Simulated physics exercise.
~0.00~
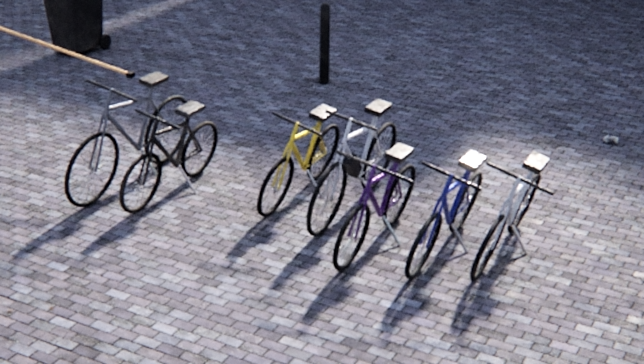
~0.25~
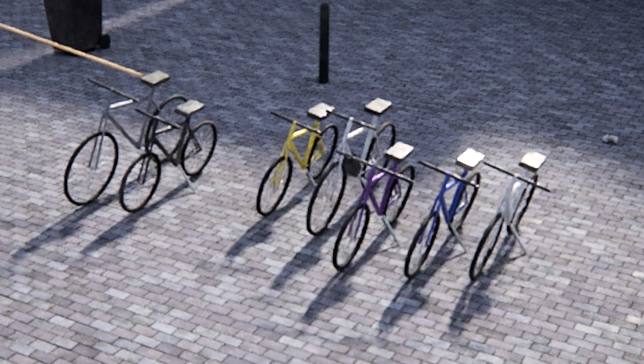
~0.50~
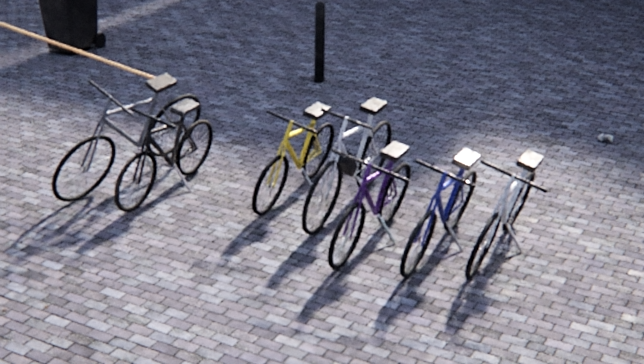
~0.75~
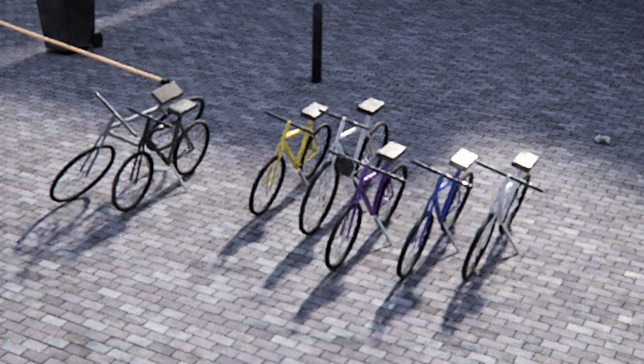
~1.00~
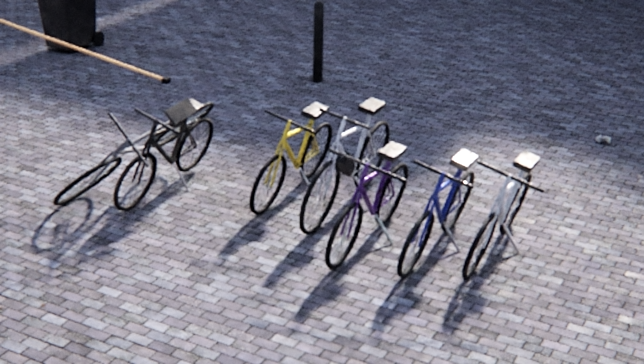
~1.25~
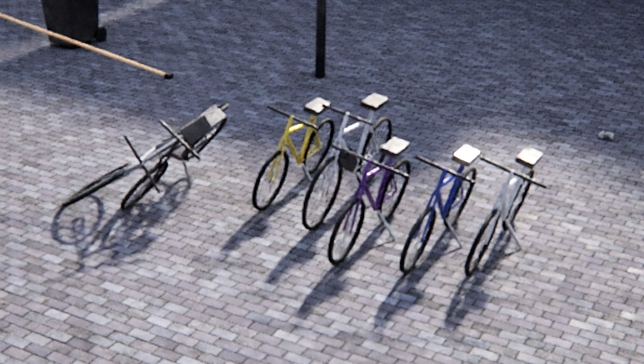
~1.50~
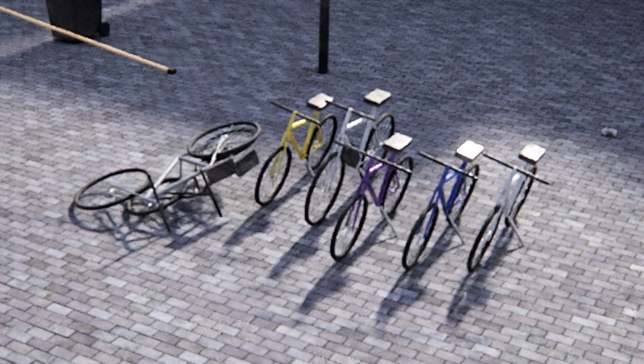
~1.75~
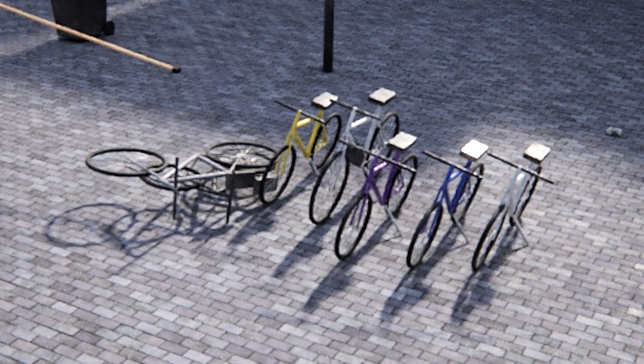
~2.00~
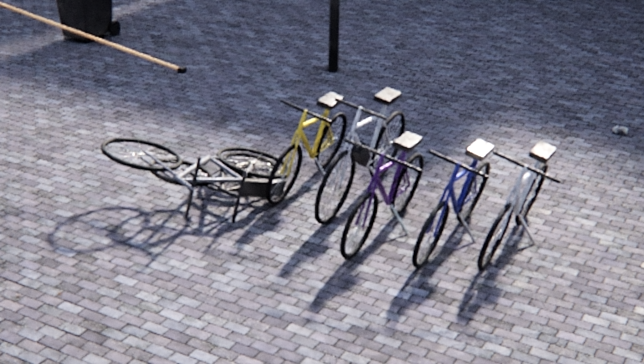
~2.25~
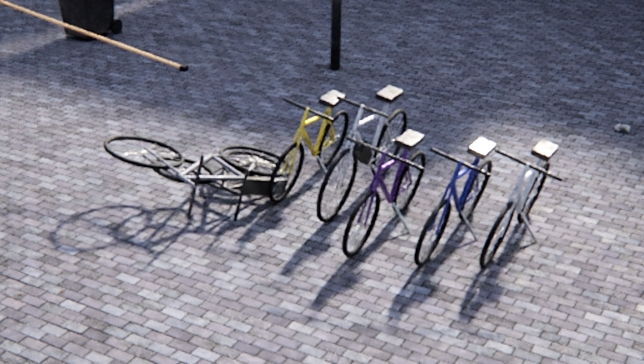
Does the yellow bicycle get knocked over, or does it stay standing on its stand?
The yellow bicycle stays standing. The two dark bicycles end up lying on the paving right beside it, but it keeps its place.
